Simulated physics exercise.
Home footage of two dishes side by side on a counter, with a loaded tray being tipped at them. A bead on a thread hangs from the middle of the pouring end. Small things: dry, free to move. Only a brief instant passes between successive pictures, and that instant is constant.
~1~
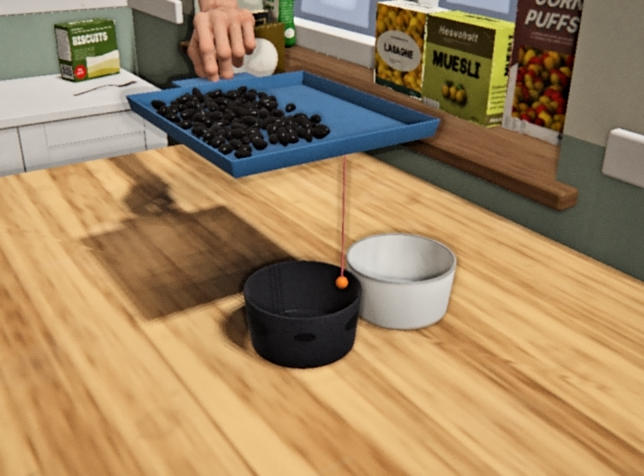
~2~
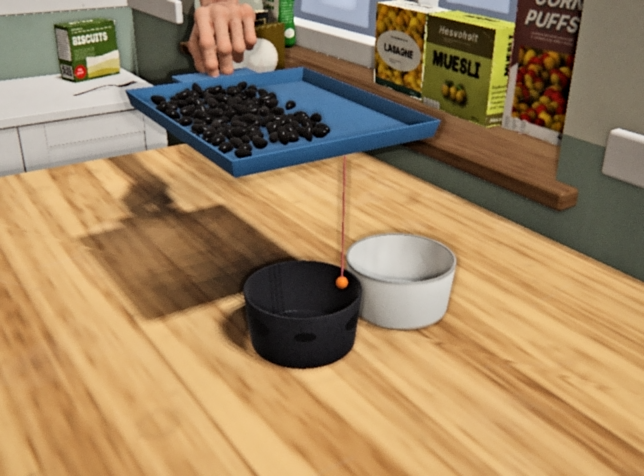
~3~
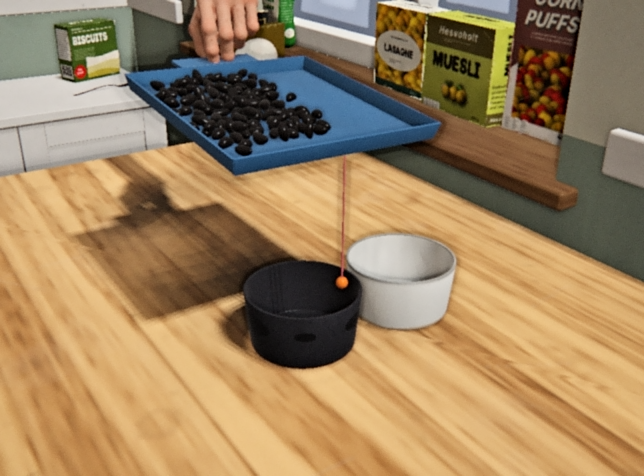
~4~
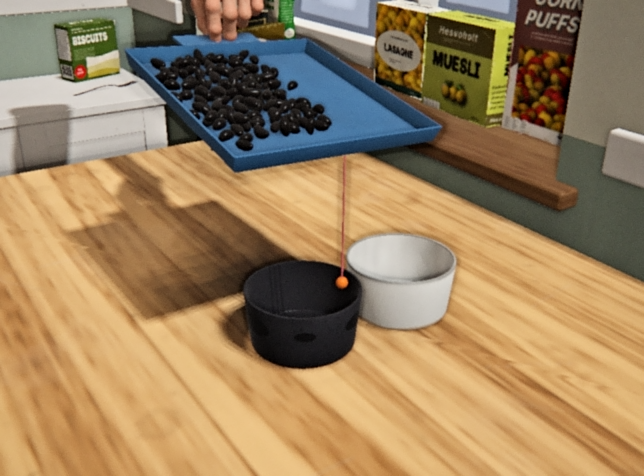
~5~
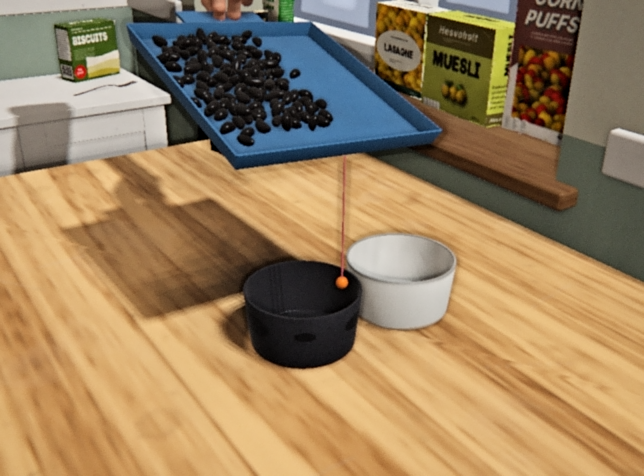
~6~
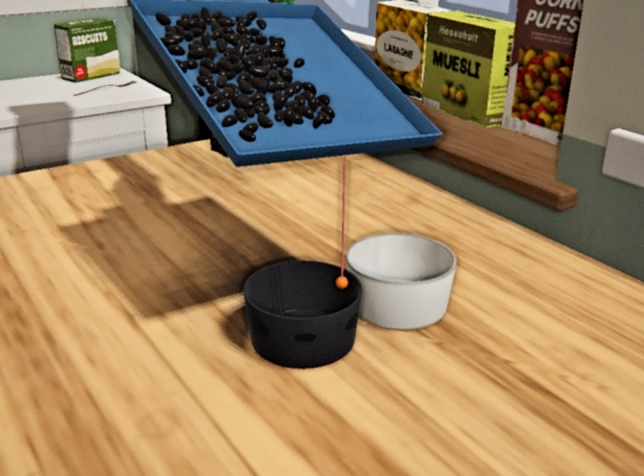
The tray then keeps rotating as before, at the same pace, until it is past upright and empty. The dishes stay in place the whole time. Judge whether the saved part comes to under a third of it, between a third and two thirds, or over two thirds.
What lands in the dishes is going to come short of one third of the load.
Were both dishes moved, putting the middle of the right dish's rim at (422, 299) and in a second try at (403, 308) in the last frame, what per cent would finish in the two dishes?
The first position comes out at 80 per cent, the other at 70 per cent.
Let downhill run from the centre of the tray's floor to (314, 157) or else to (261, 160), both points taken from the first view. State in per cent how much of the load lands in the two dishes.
First heading 0 %, second heading 10 %.
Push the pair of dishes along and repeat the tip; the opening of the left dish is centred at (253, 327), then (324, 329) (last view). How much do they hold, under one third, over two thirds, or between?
At the first place less than a third, at the second above two thirds.
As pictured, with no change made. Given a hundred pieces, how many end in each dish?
Out of every hundred, close to 0 go left and close to 10 go right.
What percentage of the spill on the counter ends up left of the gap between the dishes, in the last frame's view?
Estimate: About 10 in every hundred.
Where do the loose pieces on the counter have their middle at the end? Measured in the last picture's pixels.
Somewhere about (446, 370), I'd say.
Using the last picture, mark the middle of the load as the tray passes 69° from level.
Centre estimate: (361, 126).
Just after the last frame, tray tipped steeply; the larger part on the tray; just a few outside both; roughly a quarter in the air.
A moment on, tray tipped past a quarter turn; about a tenth on the tray; about a tenth in the right dish; roughly half outside both; roughly a third in the air.
Further on, tray tipped past a quarter turn; just a few in the left dish; about a tenth in the right dish; the larger part outside both.
When it is over, tray tipped past a quarter turn; just a few in the left dish; about a tenth in the right dish; the larger part outside both.
